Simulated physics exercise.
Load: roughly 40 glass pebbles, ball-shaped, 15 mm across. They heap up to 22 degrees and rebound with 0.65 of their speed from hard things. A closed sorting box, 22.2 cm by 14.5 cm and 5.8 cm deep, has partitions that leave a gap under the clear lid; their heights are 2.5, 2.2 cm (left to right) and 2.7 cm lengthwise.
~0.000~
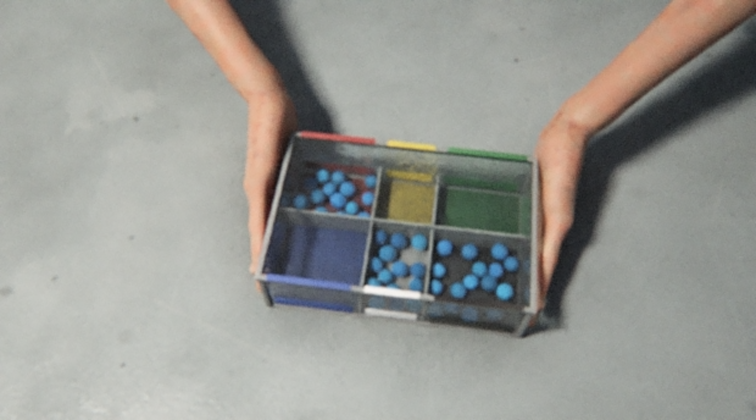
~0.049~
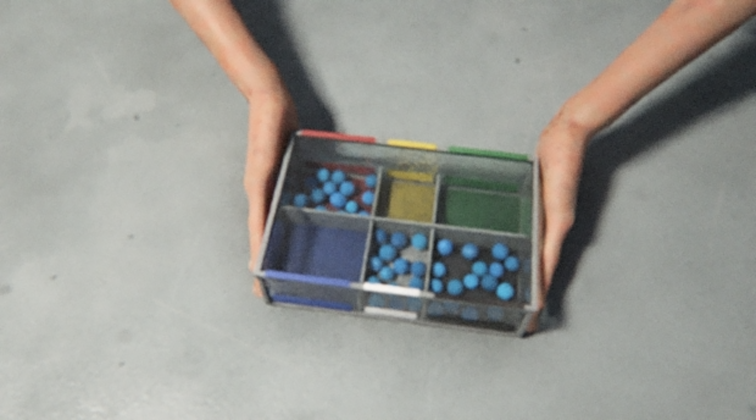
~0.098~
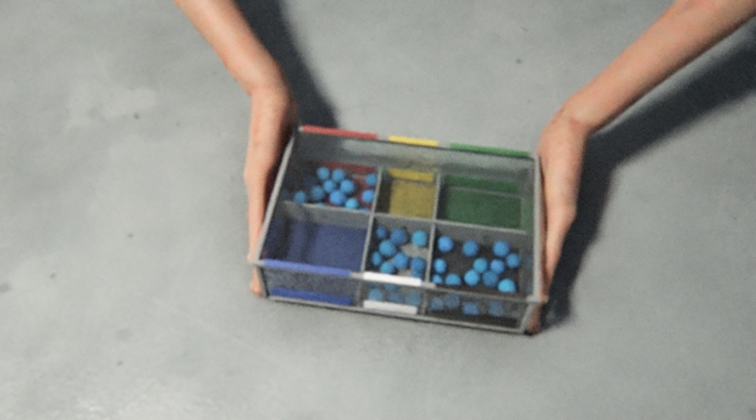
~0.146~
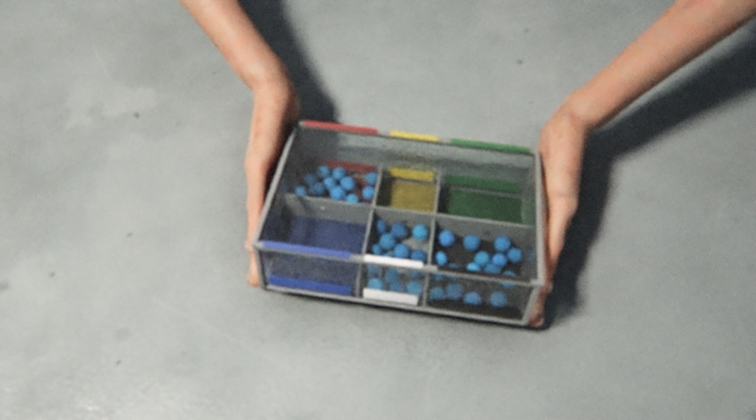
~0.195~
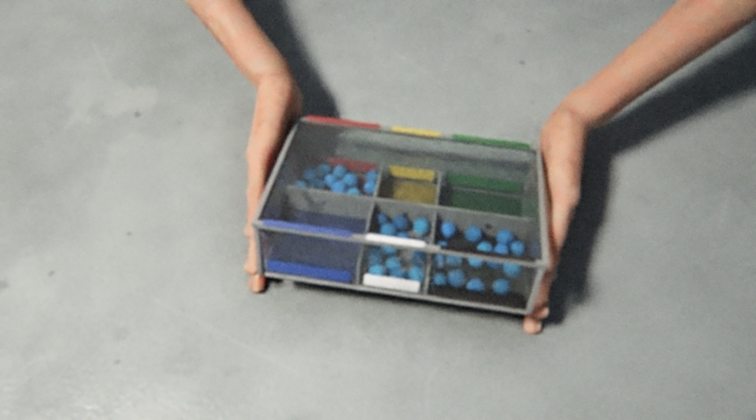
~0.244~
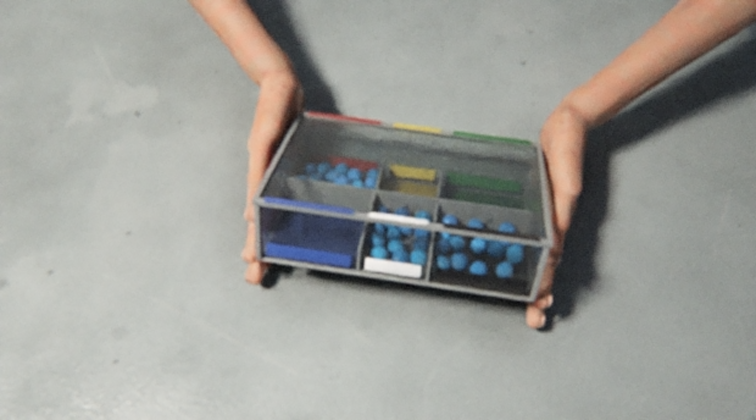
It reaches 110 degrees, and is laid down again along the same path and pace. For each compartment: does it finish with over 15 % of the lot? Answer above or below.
Red compartment: Above; blue compartment: Below; green compartment: Above; yellow compartment: Above; white compartment: Below; black compartment: Below.
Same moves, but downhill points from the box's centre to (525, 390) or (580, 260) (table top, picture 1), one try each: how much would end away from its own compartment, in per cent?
Some 55 and 70 per cent.
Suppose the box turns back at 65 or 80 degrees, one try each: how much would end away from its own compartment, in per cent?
About 0 and 5 per cent.
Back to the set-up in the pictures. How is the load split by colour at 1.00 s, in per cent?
Red 35, blue 0, green 25, yellow 15, white 15, black 10.
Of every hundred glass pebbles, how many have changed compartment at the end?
About 70 per cent.
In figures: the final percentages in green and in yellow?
Green 40; yellow 25.
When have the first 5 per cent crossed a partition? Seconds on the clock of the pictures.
At about 0.95 s.
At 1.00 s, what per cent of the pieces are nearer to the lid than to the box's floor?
Some 90 per cent.
Then, at 1.00 s, tilt 109 degrees; red 35 %, green 25 %, yellow 15 %, white 15 %, black 10 %.
After 1.51 s, tilt 47 degrees; red 35 %, green 40 %, yellow 25 %.
After 2.08 s, tilt 0 degrees; red 35 %, green 40 %, yellow 25 %.
By 3.0 s all is still; red 35 %, blue 0 %, green 40 %, yellow 25 %, white 0 %, black 0 %.
